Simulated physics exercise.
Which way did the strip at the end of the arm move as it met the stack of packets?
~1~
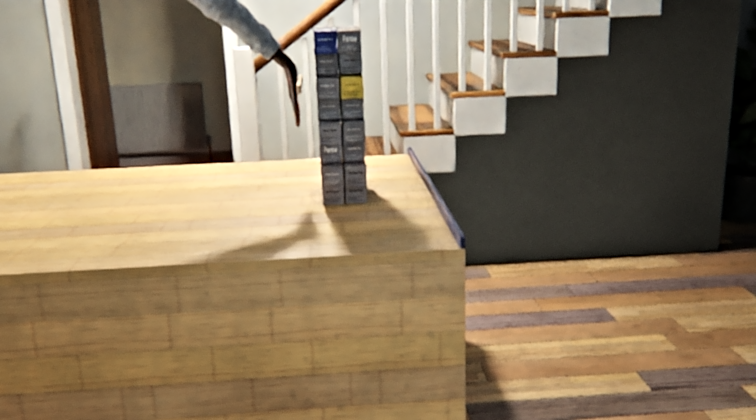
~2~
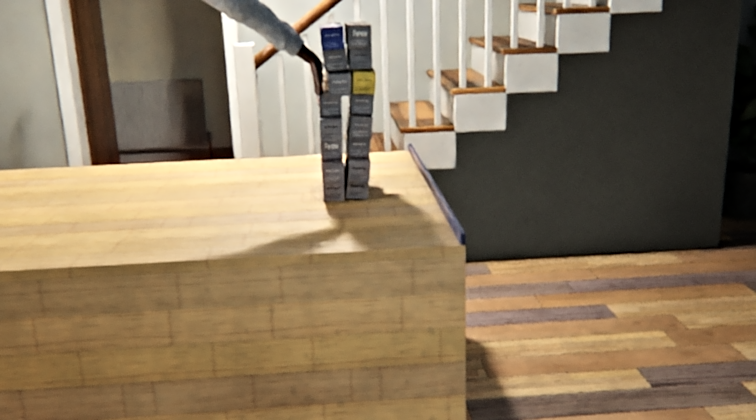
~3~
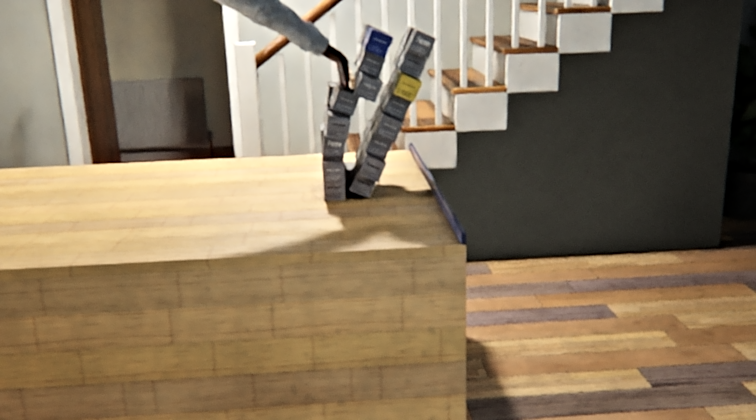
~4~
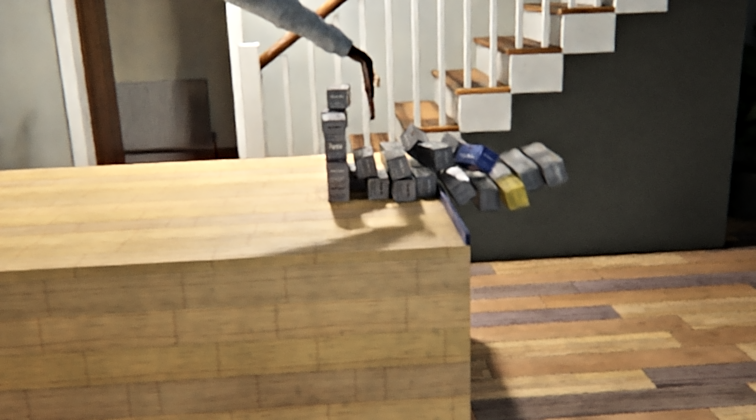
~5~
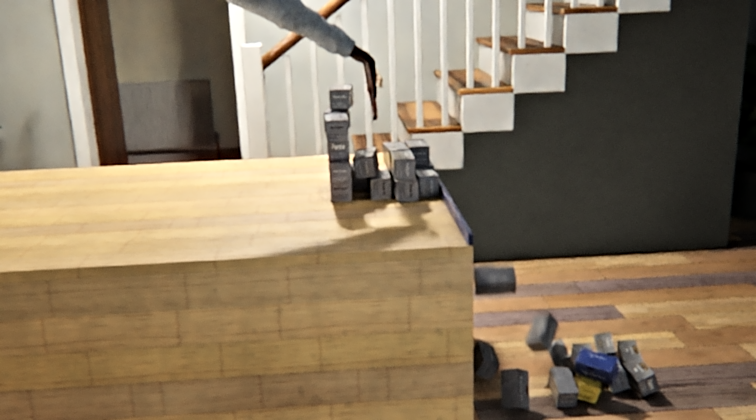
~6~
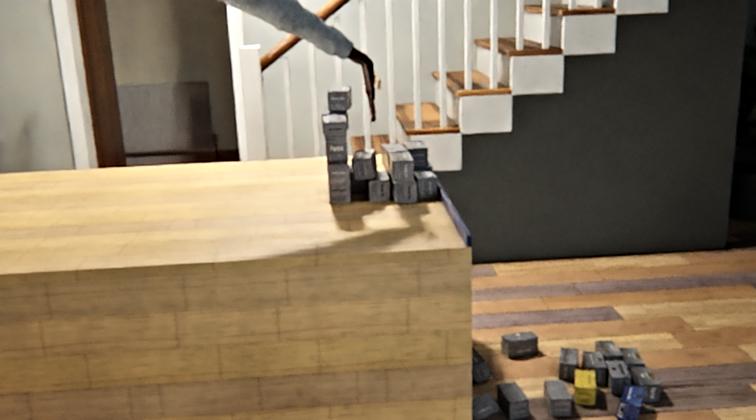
It moved to the right, pushing into the stack, and then it stopped.
